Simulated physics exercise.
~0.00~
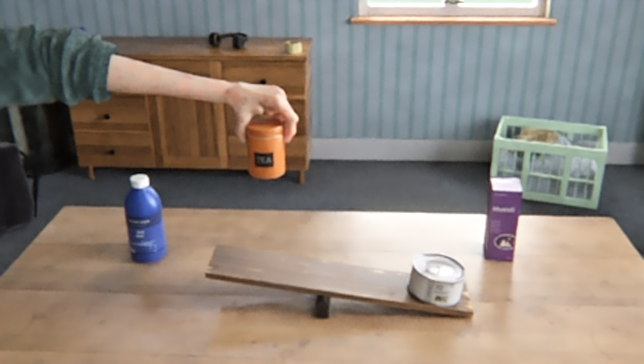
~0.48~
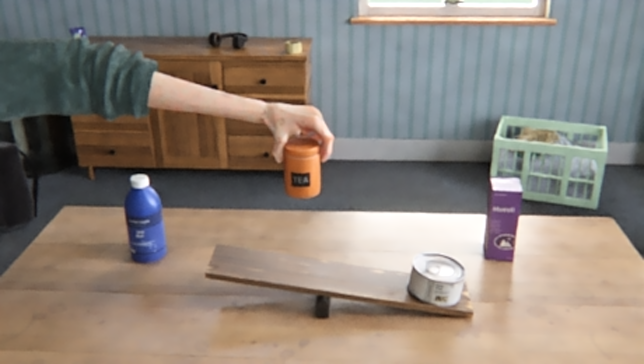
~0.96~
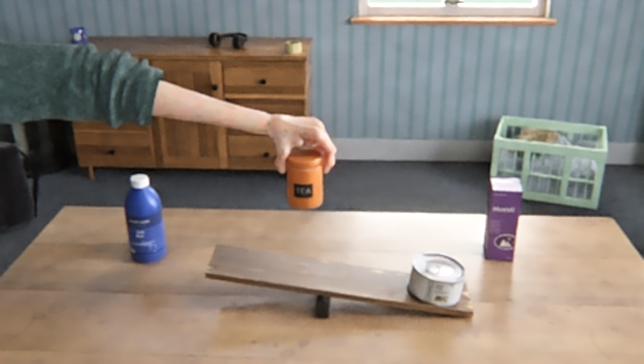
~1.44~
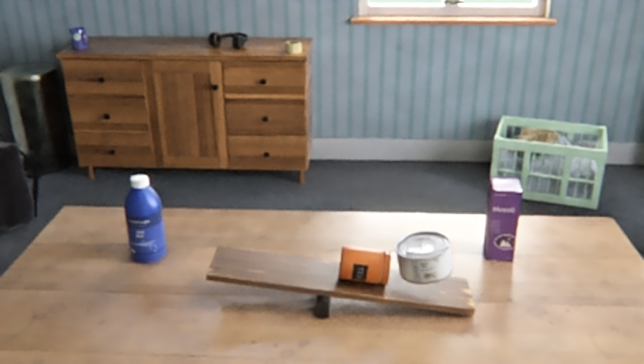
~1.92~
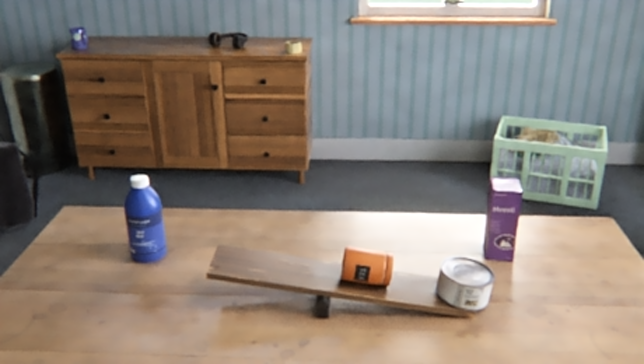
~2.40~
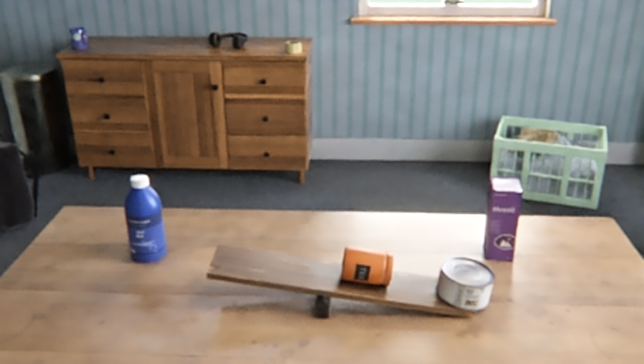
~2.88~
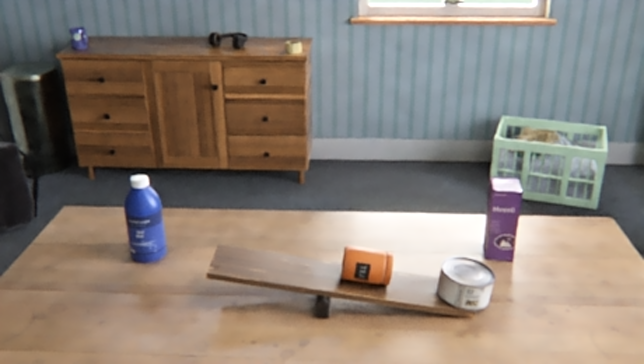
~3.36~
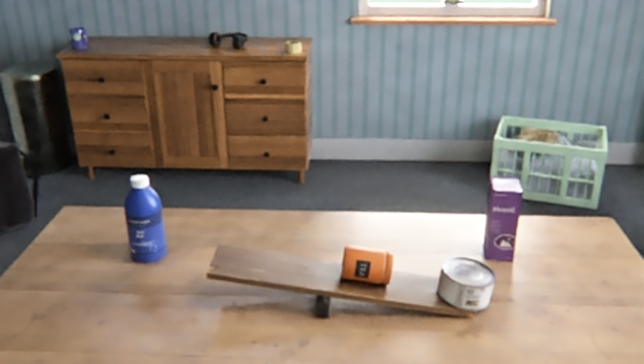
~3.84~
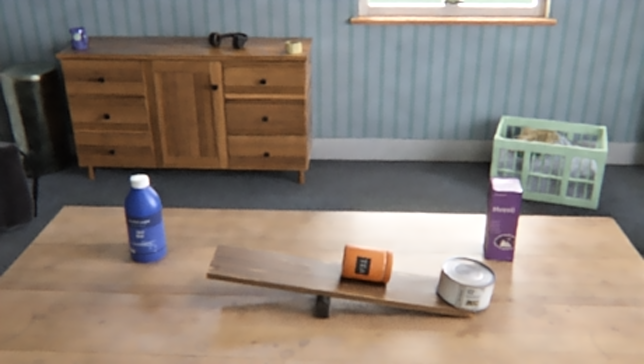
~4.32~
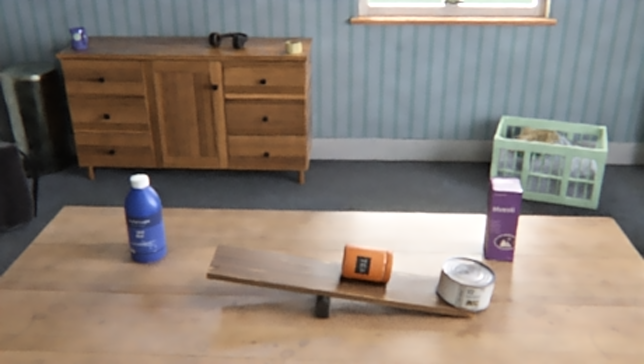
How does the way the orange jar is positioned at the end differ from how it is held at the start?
At the start the orange jar is held upright in the hand above the table, but at the end it lies on its side on the plank.
